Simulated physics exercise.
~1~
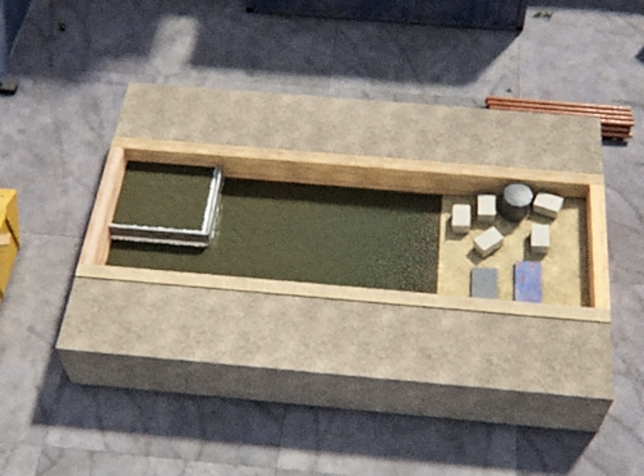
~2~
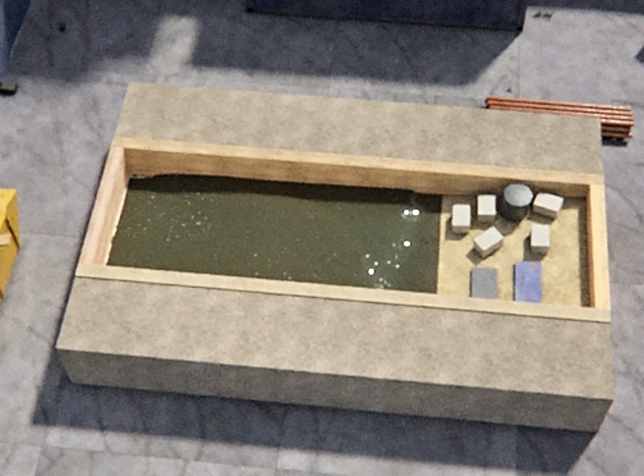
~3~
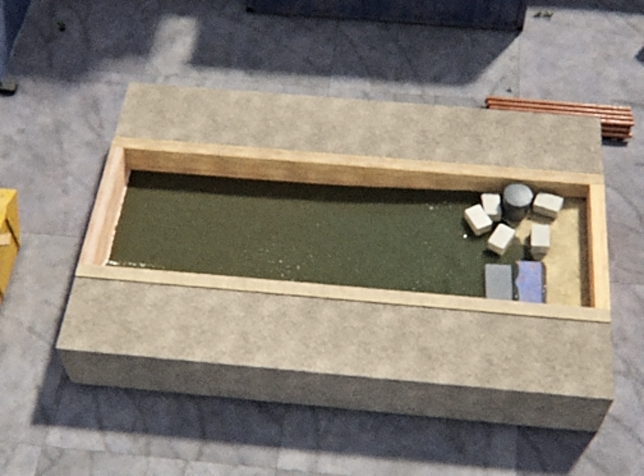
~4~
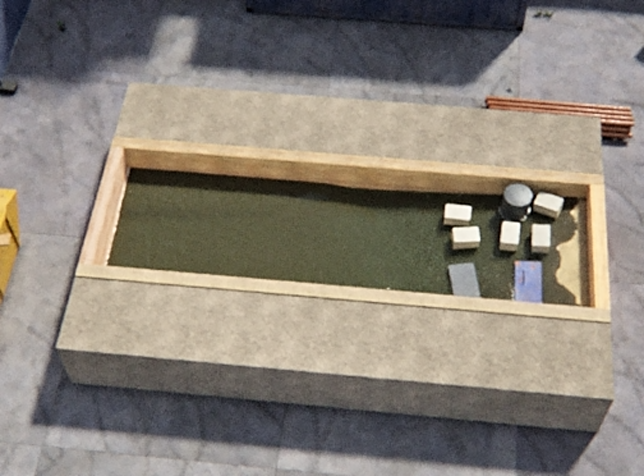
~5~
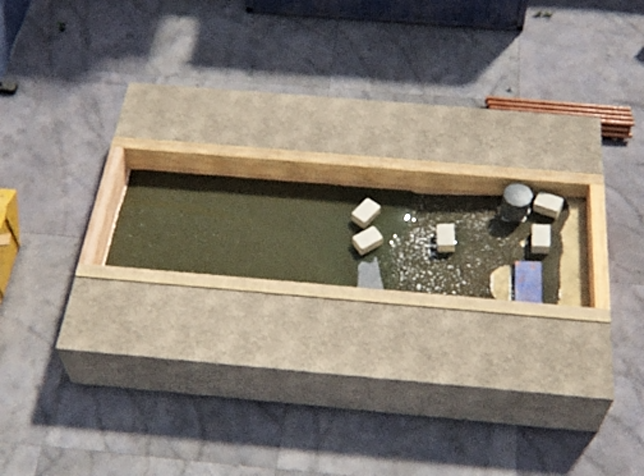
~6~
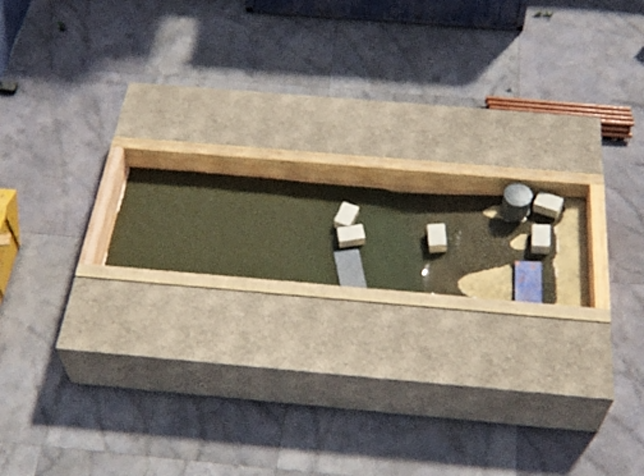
Green water surging from a boarded corner up a sandy slope, then drawing back and carrying three pale crates and a grey slab left.
